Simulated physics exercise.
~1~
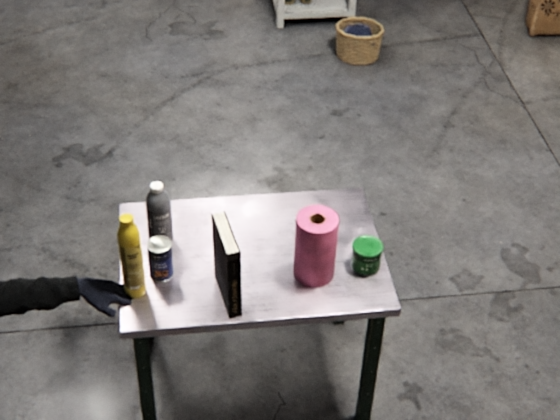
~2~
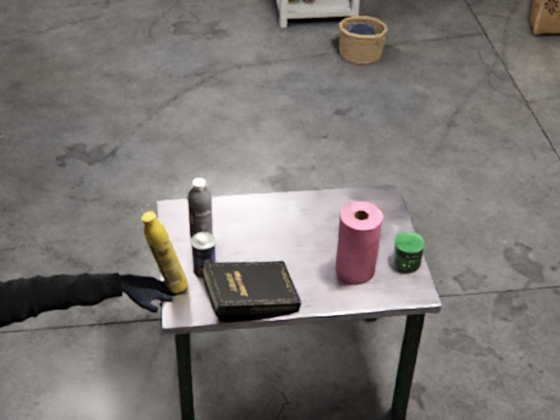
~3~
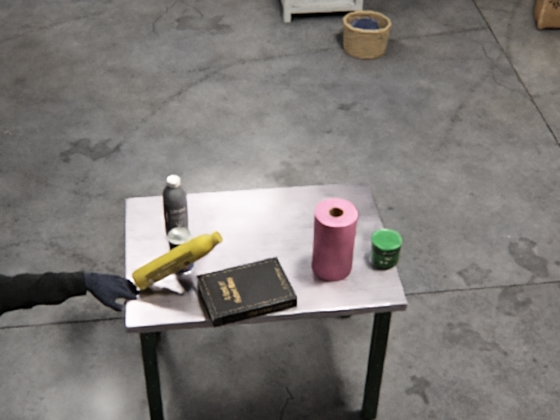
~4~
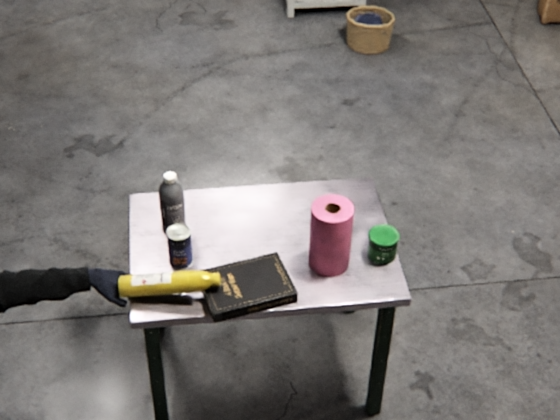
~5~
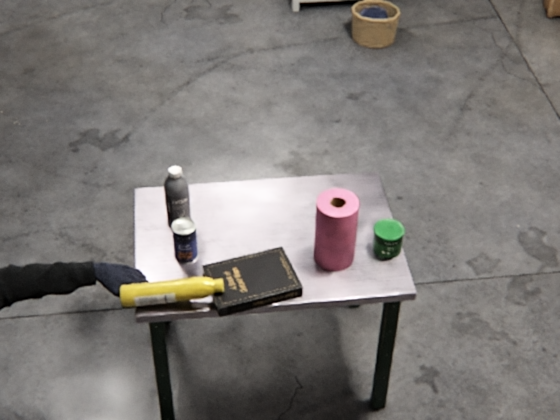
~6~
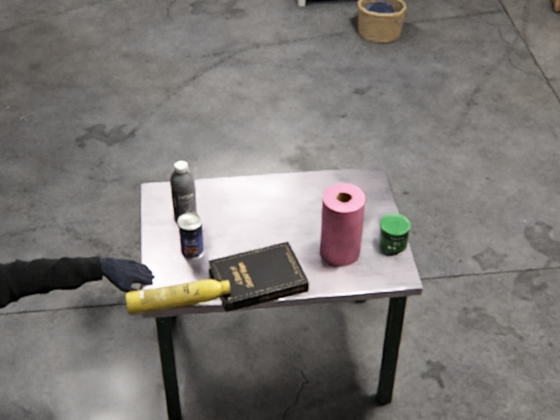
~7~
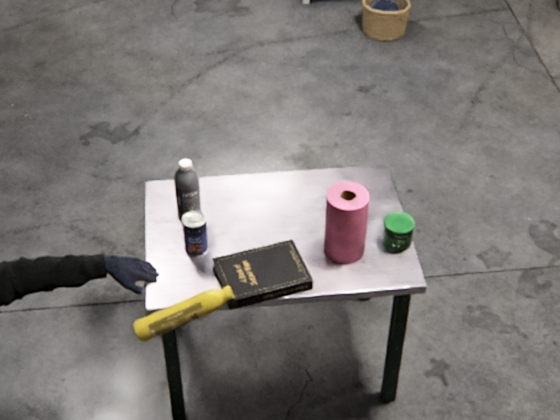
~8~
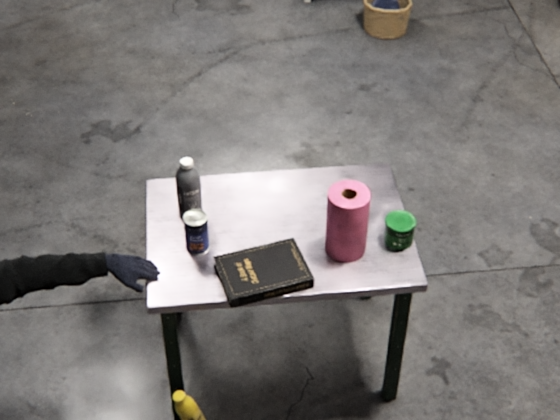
Yellow bottle tipping over and falling off a small table jolted by a gloved hand, after a black book topples flat.
